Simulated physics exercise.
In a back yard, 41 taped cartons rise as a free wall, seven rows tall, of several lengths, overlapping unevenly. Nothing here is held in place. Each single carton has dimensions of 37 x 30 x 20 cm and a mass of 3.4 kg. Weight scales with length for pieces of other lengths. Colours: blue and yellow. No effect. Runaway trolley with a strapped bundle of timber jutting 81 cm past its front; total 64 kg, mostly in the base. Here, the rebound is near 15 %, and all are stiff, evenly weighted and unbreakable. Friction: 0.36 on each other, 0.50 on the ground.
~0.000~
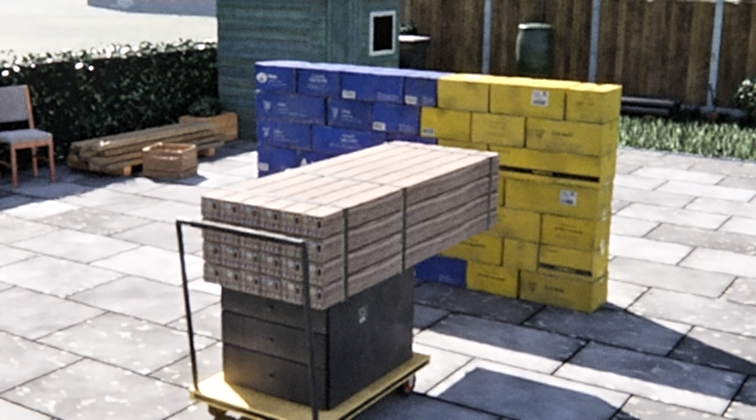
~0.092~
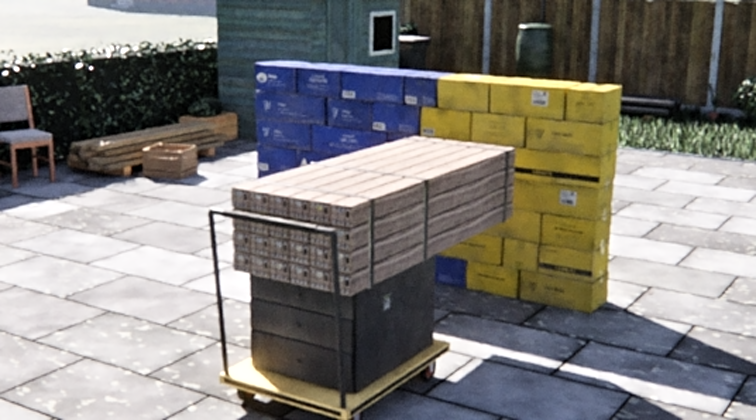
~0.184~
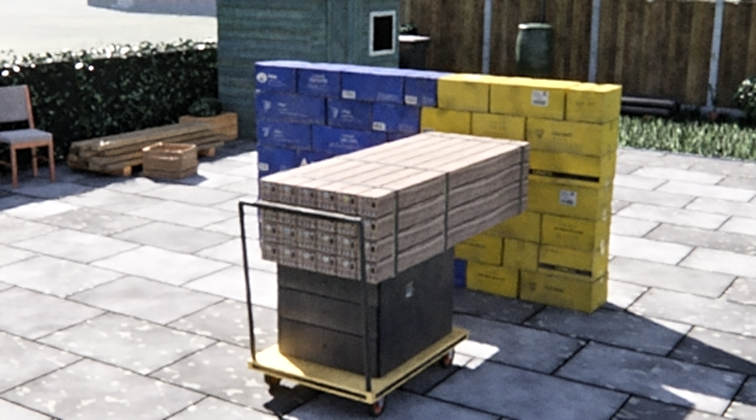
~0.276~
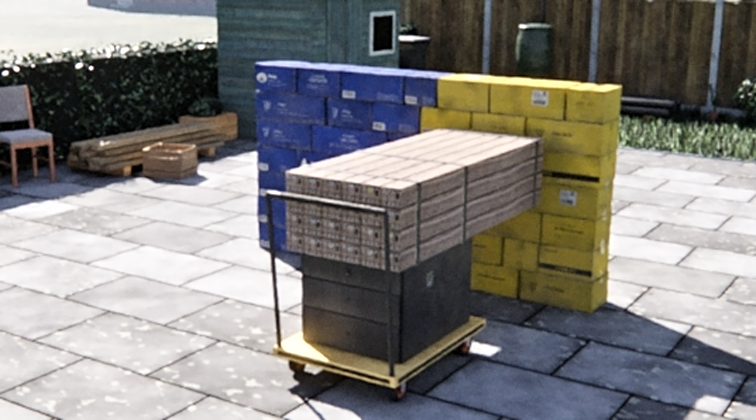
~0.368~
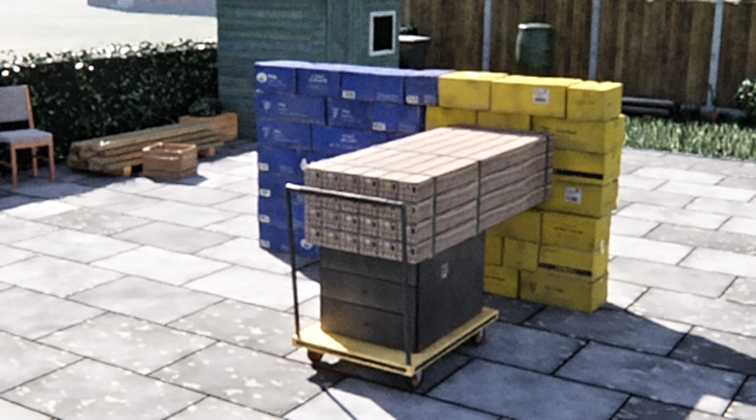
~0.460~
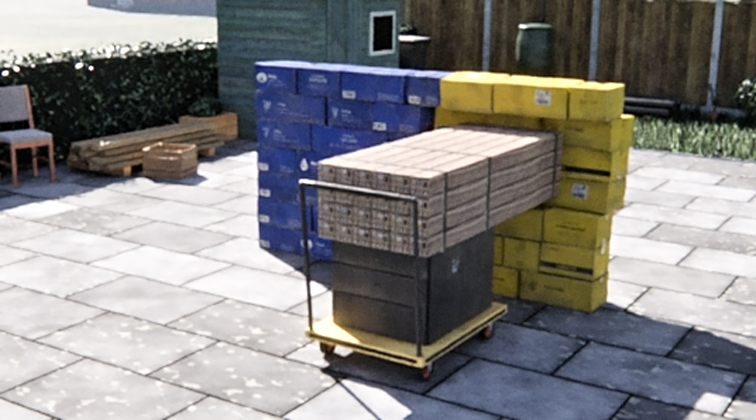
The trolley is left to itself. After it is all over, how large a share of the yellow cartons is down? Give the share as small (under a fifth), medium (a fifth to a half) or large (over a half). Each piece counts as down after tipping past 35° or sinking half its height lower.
The share is large.
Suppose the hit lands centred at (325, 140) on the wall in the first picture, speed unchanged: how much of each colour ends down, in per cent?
Then blue ends 50 per cent down and yellow 0 per cent.
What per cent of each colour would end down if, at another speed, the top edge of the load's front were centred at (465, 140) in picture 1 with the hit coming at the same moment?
You'd end up with blue at 0 per cent down and yellow at 60 per cent.
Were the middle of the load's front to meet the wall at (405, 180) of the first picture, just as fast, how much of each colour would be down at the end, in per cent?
Blue 60%, yellow 60%.
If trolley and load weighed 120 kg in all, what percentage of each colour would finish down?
Result: Blue 0 and yellow 60 in a hundred.
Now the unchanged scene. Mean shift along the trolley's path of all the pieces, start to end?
On average the pieces move some 35 cm.
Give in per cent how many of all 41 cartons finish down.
I'd put it at roughly 30 per cent of them.
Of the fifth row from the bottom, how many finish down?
The number that finish down is 2.
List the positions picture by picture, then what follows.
In the first frame (pixels give the middle of a visible side), load (495, 177) 73 cm short of the wall; top yellow carton (462, 95); top blue carton (420, 92); none has stirred.
In the second frame, load (511, 171) 51 cm short of the wall; top yellow carton (462, 95).
In the third frame, load (526, 165) 30 cm short of the wall; top yellow carton (462, 95).
In the fourth frame, load (540, 159) 9 cm short of the wall; top yellow carton (462, 95).
In the fifth frame, load (551, 154) 8 cm into the wall's line; top yellow carton (463, 93) 19 mm from its place; top blue carton (421, 90) 4° from how it stood; movement in 9 of them.
In the sixth frame, load (559, 152) 20 cm into the wall's line; top yellow carton (465, 96) 5° from how it stood; top blue carton (423, 91) 26 mm from its place; movement in 12 of them.
After 0.58 s, load 34 cm past the wall's line, still rolling; none of the 17 yellow cartons down (0 of 41 in all colours); top yellow carton 22° from how it stood; top blue carton 6 cm from its place.
After 0.78 s, load 54 cm past the wall's line, still rolling; 9 of the 17 yellow cartons down (9 of 41 in all colours); top yellow carton 10 cm lower; top blue carton 6° from how it stood.
After 1.08 s, load 81 cm past the wall's line, still rolling; 11 of the 17 yellow cartons down (12 of 41 in all colours); top yellow carton 10 cm lower; top blue carton 59° from how it stood, 9 cm lower.
After 1.58 s, load 90 cm past the wall's line, stopped; 12 of the 17 yellow cartons down (13 of 41 in all colours); top yellow carton 10 cm lower; top blue carton on its side.
In the end (2.4 s), load 90 cm past the wall's line, stopped; 12 of the 17 yellow cartons down (13 of 41 in all colours); top yellow carton 10 cm lower; top blue carton on its side. That is 71 per cent. From the last view, middles, top yellow carton near (517, 98), top blue carton near (472, 233).
